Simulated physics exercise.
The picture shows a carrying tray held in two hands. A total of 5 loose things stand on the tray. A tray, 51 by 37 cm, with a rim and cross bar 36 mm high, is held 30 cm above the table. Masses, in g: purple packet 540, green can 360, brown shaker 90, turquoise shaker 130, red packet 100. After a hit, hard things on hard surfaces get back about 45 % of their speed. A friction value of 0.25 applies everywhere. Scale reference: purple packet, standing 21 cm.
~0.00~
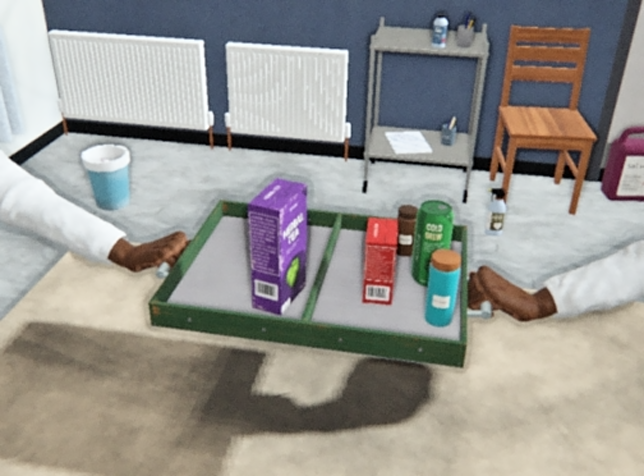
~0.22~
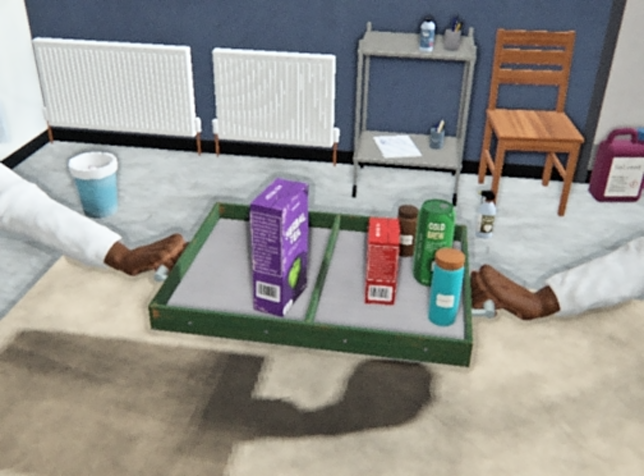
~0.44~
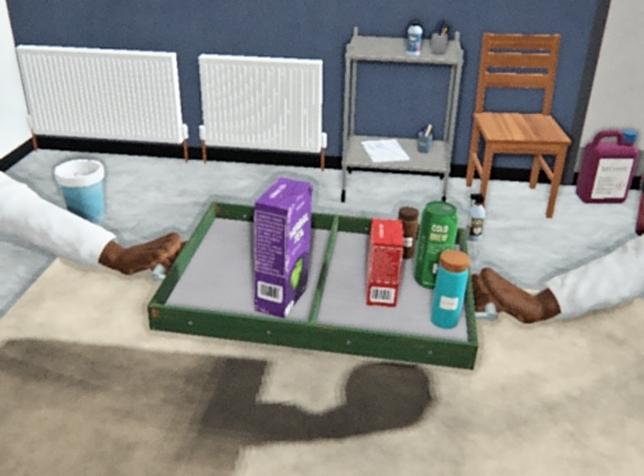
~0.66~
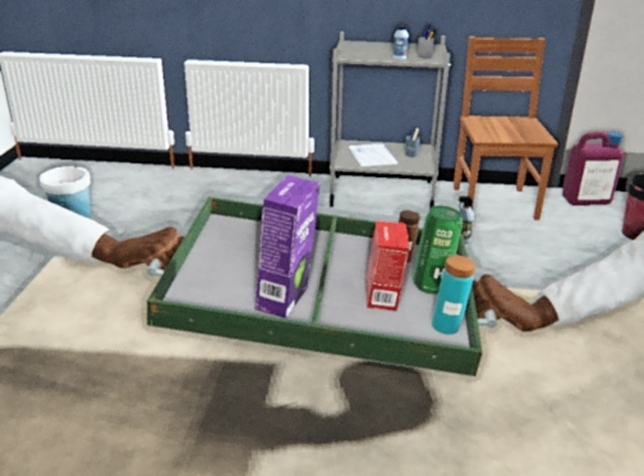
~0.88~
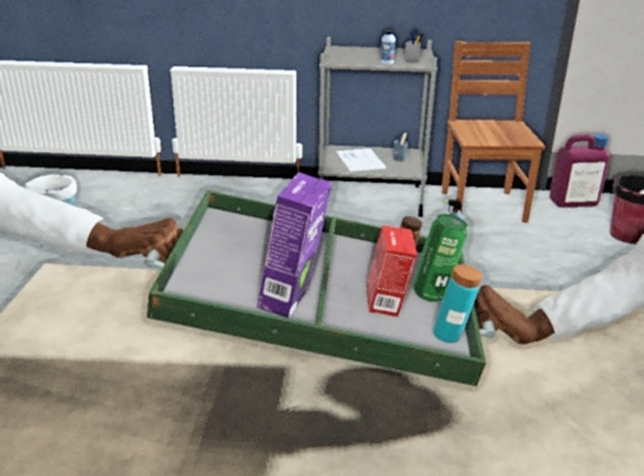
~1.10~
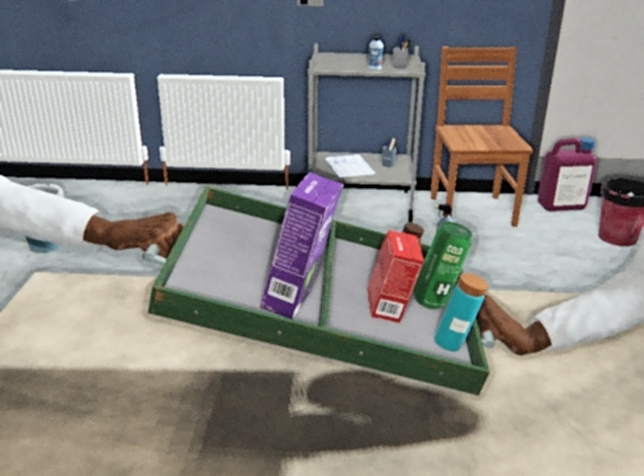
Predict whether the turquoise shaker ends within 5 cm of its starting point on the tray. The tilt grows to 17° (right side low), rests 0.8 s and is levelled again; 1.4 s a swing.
Within 5 cm.
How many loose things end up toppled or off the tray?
That makes 1.
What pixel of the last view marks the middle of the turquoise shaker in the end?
Close to (467, 285).
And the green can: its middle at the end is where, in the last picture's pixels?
It finishes around (452, 239).
After 1.60 s, tray tilted 17°, right edge down; red packet slid 5 cm; brown shaker slid 4 cm; purple packet slid 3 cm.
After 2.40 s, tray tilted 17°, right edge down; purple packet tipped 64° from how it sat; brown shaker slid 9 cm; red packet slid 9 cm.
After 3.10 s, tray tilted 6°, right edge down; turquoise shaker tipped 10° from how it sat near (472, 297); purple packet on its side; red packet slid 10 cm.
At rest (5.1 s), tipped over on the tray, purple packet; not toppled but over 5 cm from the start, brown shaker and red packet; the other 2 in place, give or take 5 cm. Seen from the same camera at the end, turquoise shaker near (467, 285).
